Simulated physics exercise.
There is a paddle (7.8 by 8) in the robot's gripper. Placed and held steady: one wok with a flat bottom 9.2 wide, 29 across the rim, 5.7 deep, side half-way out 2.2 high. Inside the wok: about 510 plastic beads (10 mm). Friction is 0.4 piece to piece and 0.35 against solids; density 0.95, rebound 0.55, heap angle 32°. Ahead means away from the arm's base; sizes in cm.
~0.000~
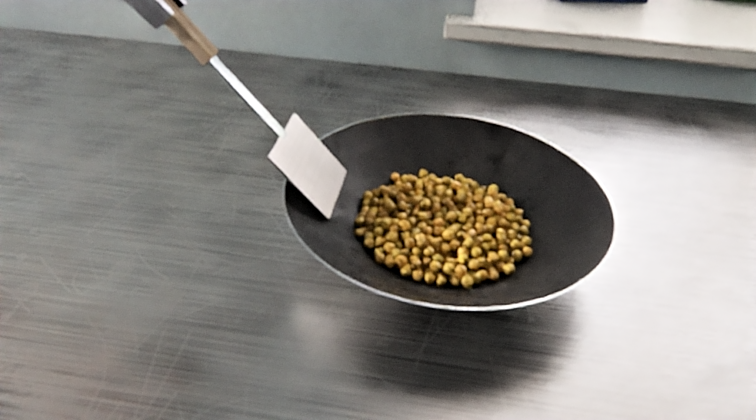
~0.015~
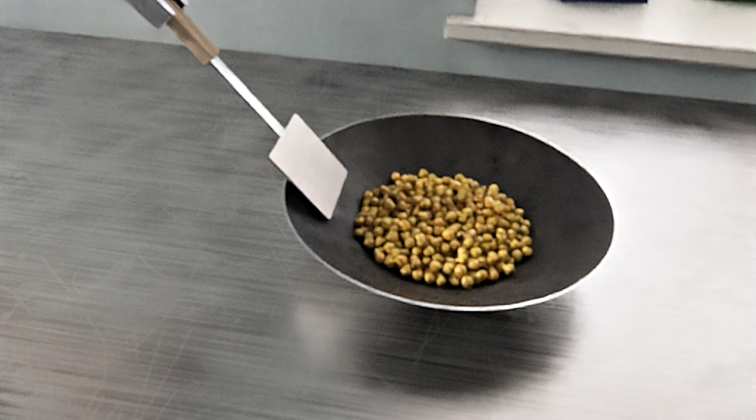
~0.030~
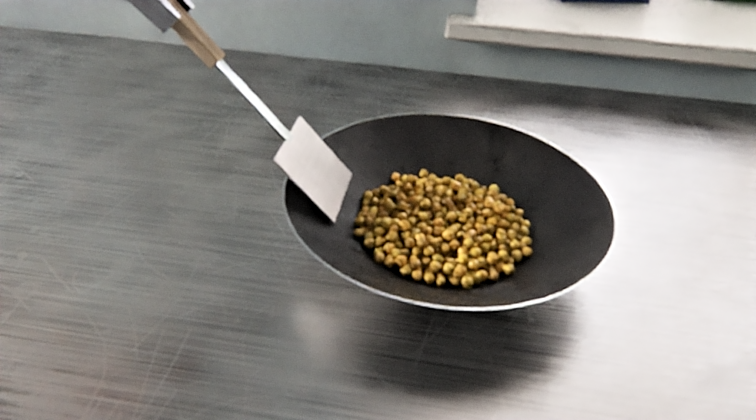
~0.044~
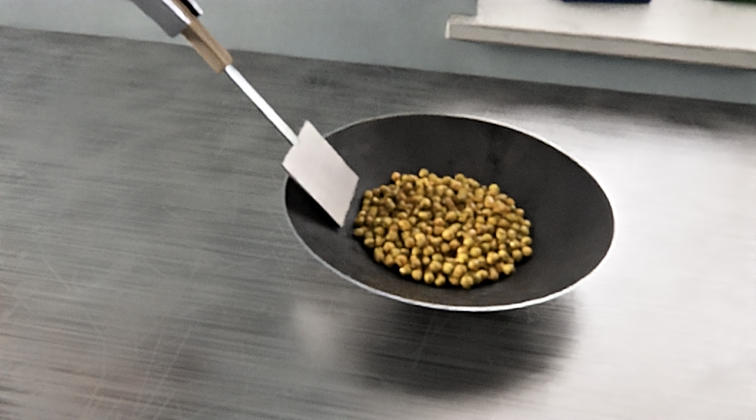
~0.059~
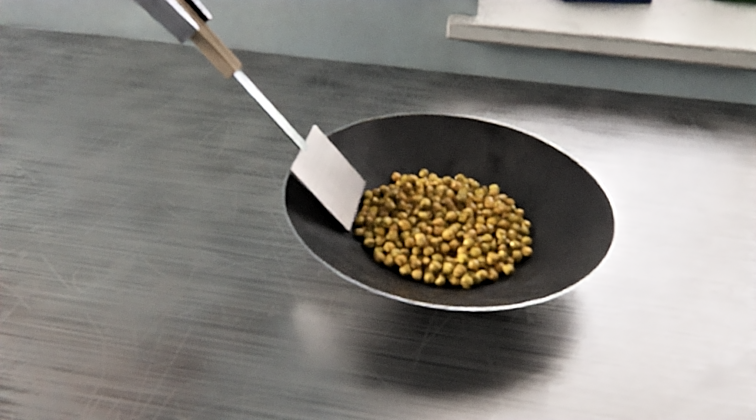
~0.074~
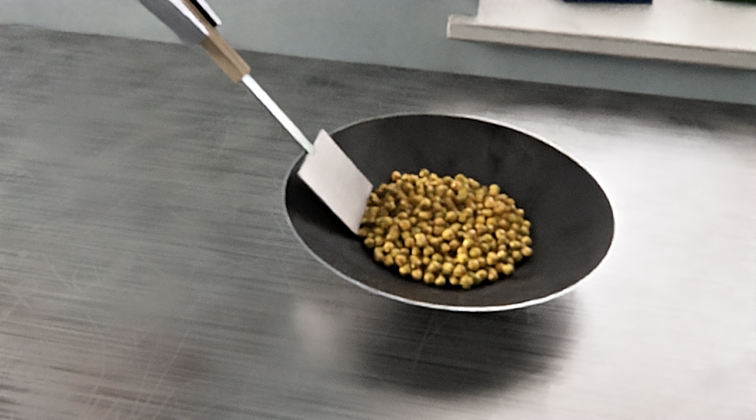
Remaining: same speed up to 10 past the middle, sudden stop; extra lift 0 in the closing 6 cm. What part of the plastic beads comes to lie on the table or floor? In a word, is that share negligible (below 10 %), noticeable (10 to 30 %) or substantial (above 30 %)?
In a word, noticeable.
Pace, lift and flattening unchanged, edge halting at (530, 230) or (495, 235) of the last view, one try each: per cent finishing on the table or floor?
First try about 0 percent, second about 0 percent.
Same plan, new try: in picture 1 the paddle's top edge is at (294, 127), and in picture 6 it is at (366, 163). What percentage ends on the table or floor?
About 50 per cent.
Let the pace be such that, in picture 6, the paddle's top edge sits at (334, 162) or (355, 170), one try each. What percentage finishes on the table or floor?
Near 35 per cent in the first try and near 50 per cent in the second.
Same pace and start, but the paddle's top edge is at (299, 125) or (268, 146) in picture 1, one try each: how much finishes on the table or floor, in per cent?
Some 20 per cent, then some 15 per cent.
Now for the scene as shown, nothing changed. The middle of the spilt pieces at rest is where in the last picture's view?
It ends up around (666, 270).
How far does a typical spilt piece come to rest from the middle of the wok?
It's around 22 cm.
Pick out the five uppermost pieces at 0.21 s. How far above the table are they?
They are some 4 cm up.
After 0.21 s, sloping 49°, highest piece 5 above the table; 508 in the wok.
After 0.35 s, sloping 49°, highest piece 6 above the table; 508 in the wok.
After 0.62 s, sloping 49°, highest piece 7 above the table; 439 in the wok, 66 on the table or floor, 3 on the blade or in flight.
After 1.67 s, sloping 49°, highest piece 7 above the table; 437 in the wok, 71 on the table or floor.
In the end, 437 in the wok, 71 on the table or floor. That is 14 % on the table or floor.
